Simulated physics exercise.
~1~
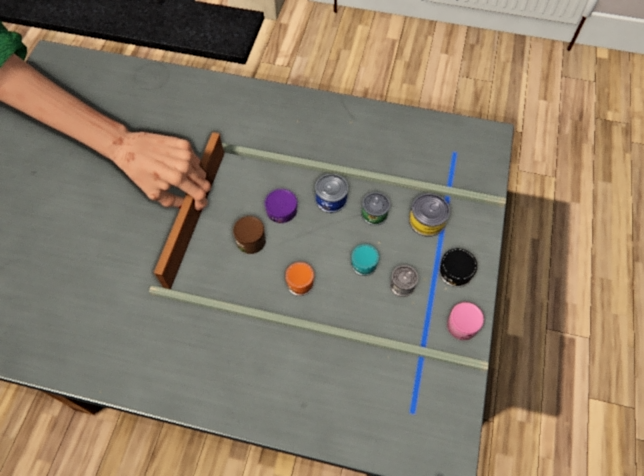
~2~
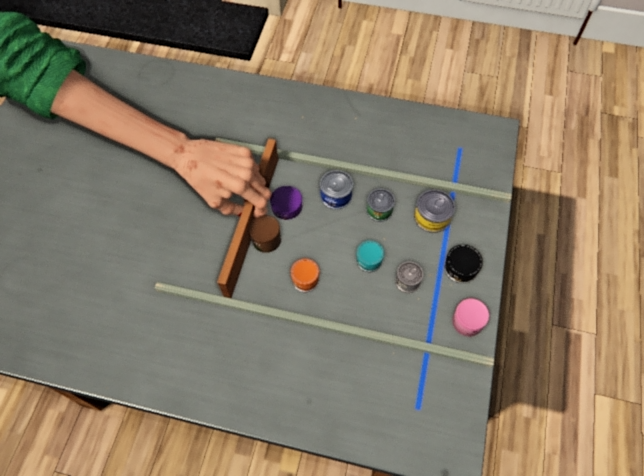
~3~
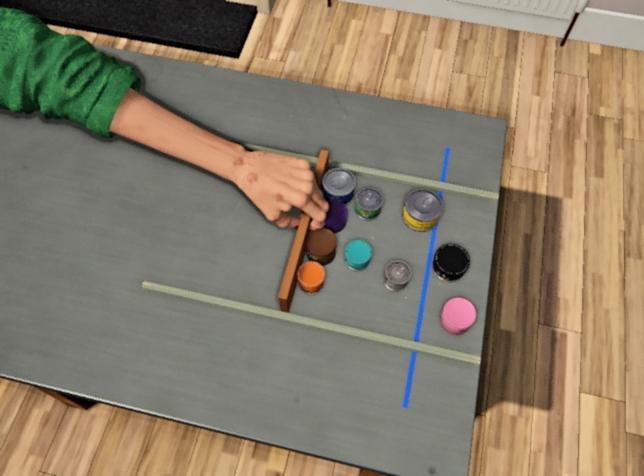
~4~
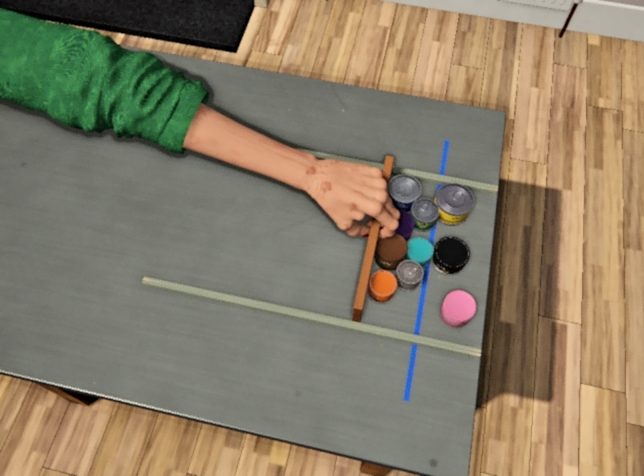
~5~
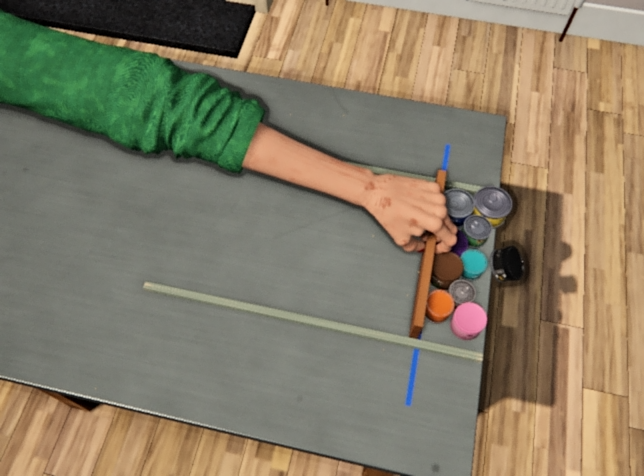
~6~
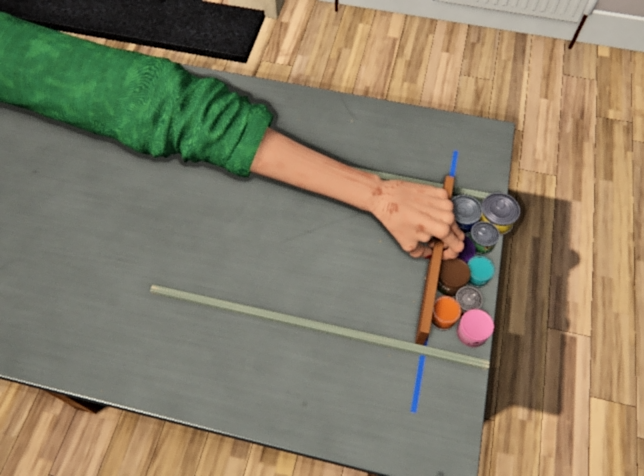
A hand in a green sleeve slid a wooden board rightward between two rails on a gray table, gathering small colorful tubs and tins and stopping near the blue tape, and the black pot dropped off the edge while the others stayed crowded there.
